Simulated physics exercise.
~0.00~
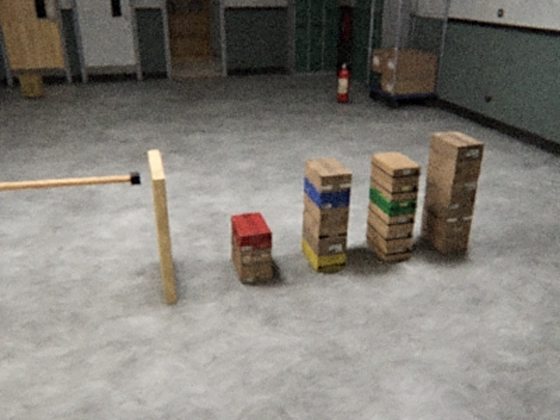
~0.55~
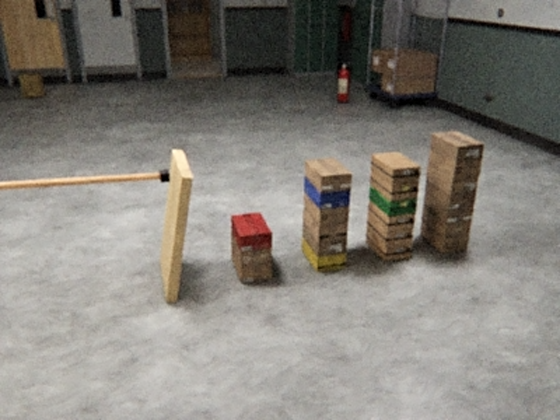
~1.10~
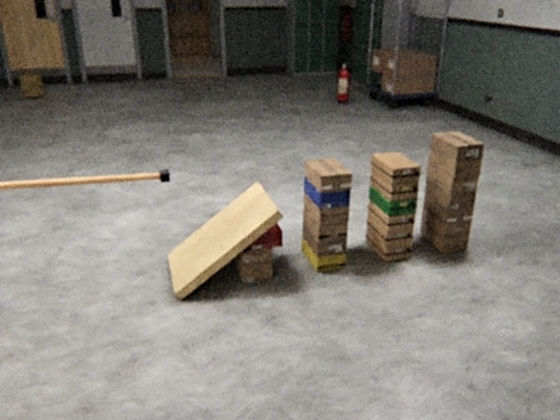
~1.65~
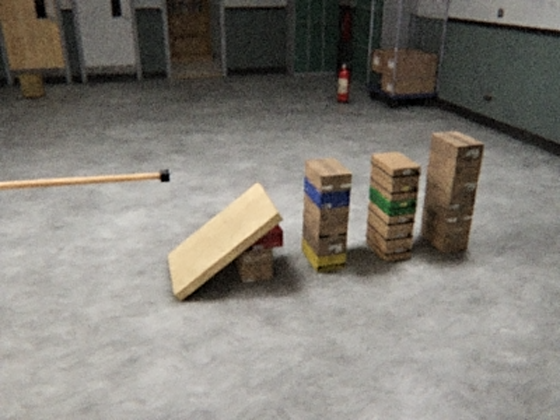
The clip shows a pole pushing an upright wooden board near its top until it tips right onto a short stack of boxes with a red one on top. The board comes to rest leaning on the still-standing stack, while the three taller stacks beyond stay upright.
